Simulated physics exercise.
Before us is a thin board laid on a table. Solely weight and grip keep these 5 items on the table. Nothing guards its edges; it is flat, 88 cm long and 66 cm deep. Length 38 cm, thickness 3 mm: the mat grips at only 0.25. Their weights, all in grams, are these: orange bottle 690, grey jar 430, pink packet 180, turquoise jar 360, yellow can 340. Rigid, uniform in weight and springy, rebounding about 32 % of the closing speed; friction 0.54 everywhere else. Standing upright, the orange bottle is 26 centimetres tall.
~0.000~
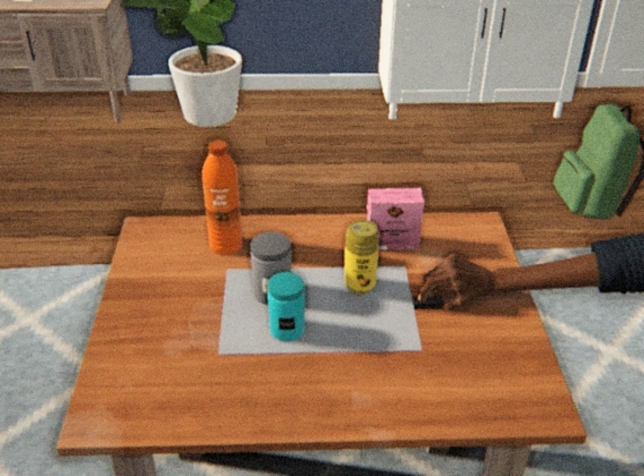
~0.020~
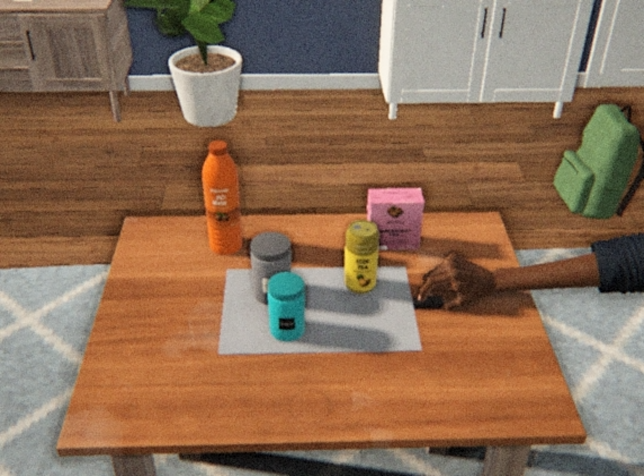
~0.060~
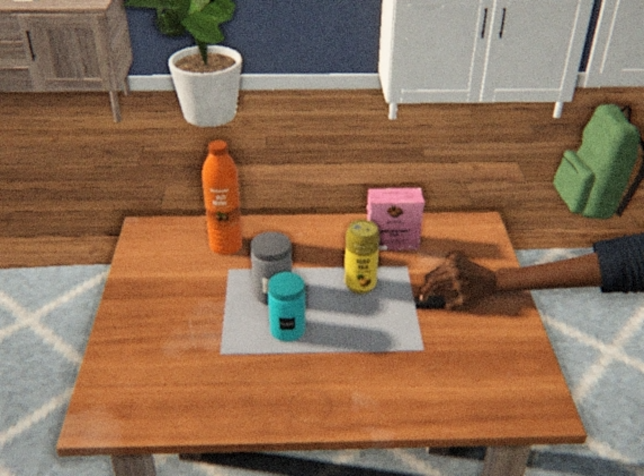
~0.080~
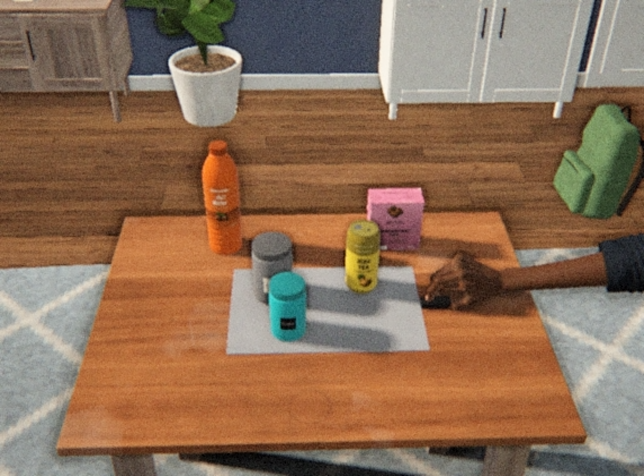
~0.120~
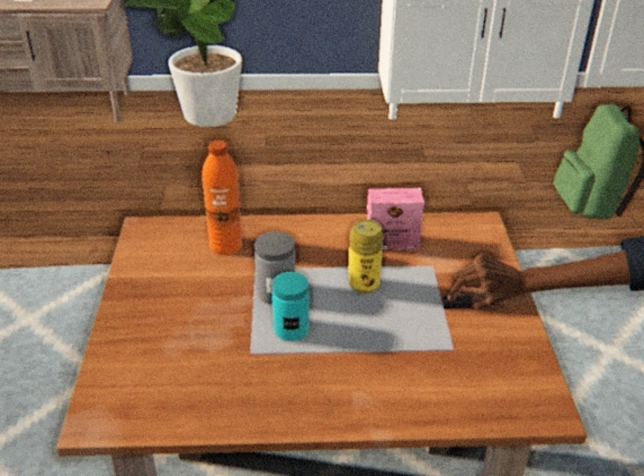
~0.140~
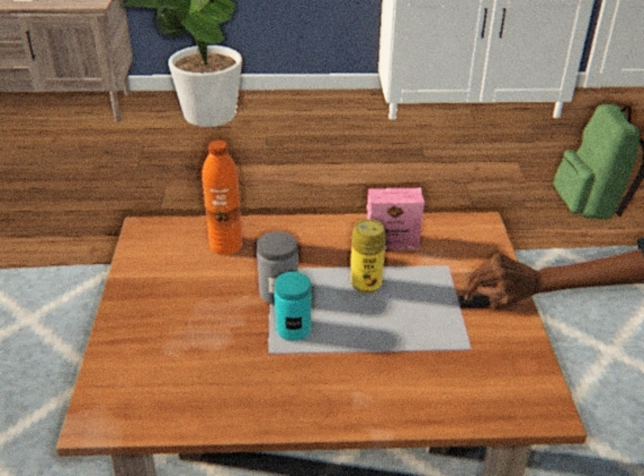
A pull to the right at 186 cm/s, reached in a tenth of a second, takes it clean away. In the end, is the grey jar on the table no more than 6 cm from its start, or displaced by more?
After all that, it is still near its start.
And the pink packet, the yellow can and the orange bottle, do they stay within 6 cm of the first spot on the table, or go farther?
In short, the pink packet stays close to home, the yellow can leaves its position, the orange bottle stays close to home.
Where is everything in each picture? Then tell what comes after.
In the first frame, mat out by 0 cm; grey jar (272, 268); orange bottle (222, 198).
In the second frame, mat out by 0 cm; turquoise jar (287, 307); yellow can (361, 258).
In the third frame, mat out by 0 cm; orange bottle (222, 198); pink packet (394, 220).
In the fourth frame, mat out by 1 cm; turquoise jar (288, 307); yellow can (362, 258).
In the fifth frame, mat out by 6 cm; orange bottle (222, 198); pink packet (394, 220).
In the sixth frame, mat out by 9 cm; grey jar (278, 268); turquoise jar (294, 307).
After 0.24 s, mat out by 28 cm; grey jar slid 3 cm near (287, 269); yellow can slid 5 cm; turquoise jar leaning 4°.
After 0.34 s, mat out by 46 cm; grey jar slid 3 cm near (286, 269); yellow can leaning 4°; turquoise jar slid 4 cm.
After 0.44 s, mat out by 65 cm; grey jar slid 3 cm near (286, 270); yellow can leaning 21°; turquoise jar slid 4 cm.
After 0.64 s, mat out by 91 cm; grey jar slid 3 cm near (286, 270); yellow can leaning 62°; turquoise jar slid 4 cm.
At rest (1.2 s), tipped over on the table, yellow can; the other 4 in place, give or take 6 cm. Seen from the same camera at the end, grey jar near (286, 270).
